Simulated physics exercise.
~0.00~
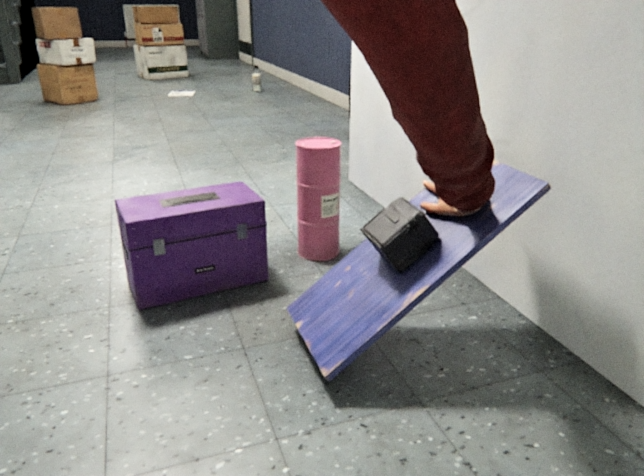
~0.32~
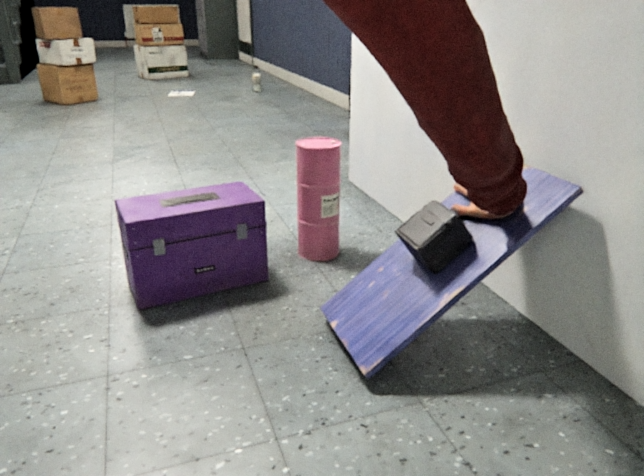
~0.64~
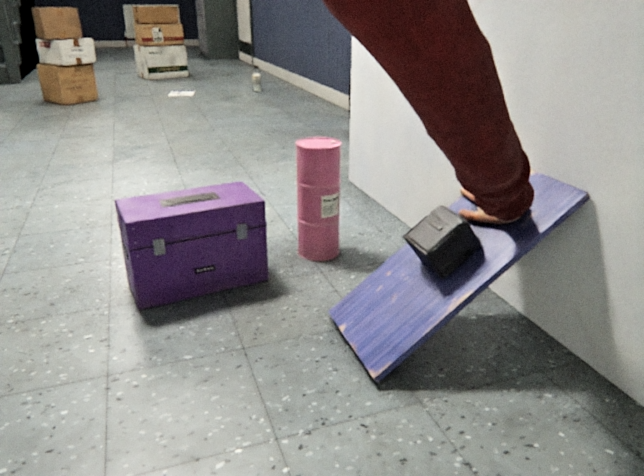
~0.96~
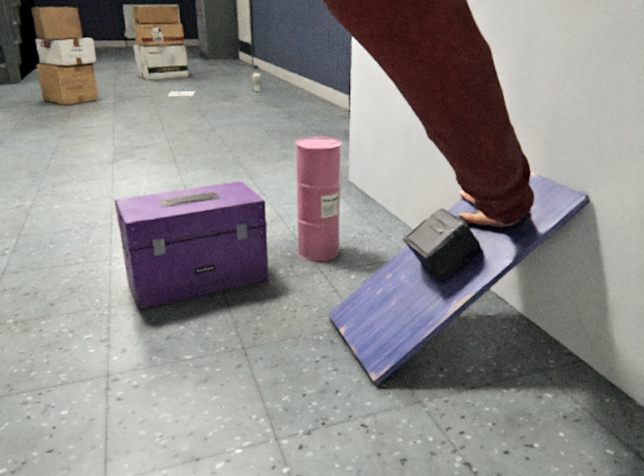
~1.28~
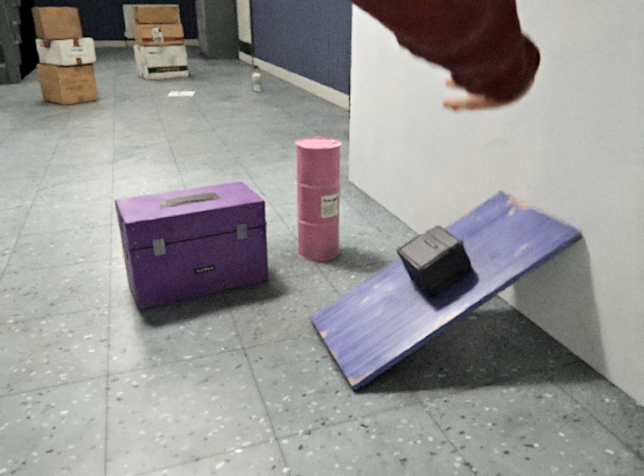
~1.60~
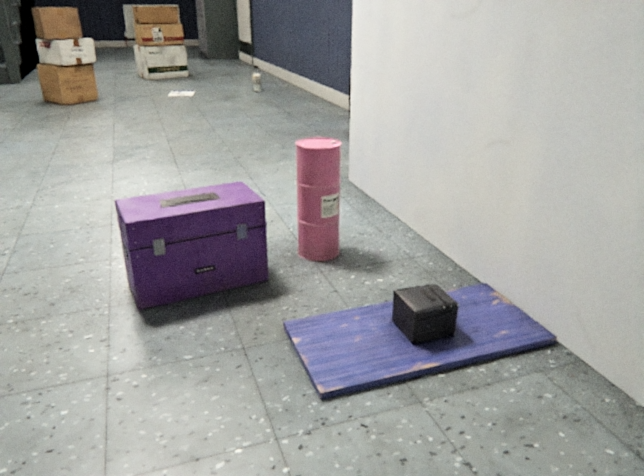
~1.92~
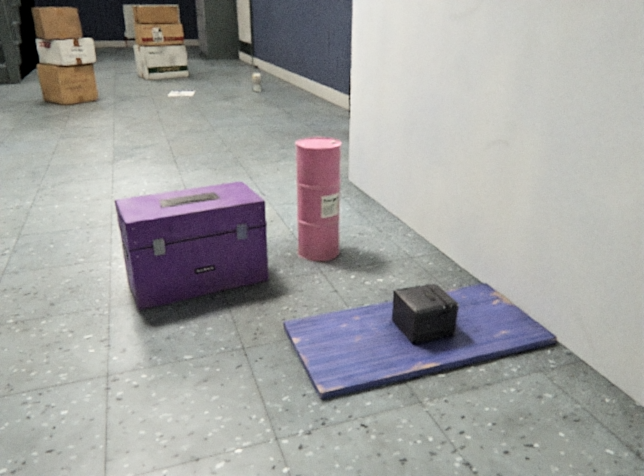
Blue board carrying a small black box, propped against a wall by a hand, slipping down flat onto the floor once released.
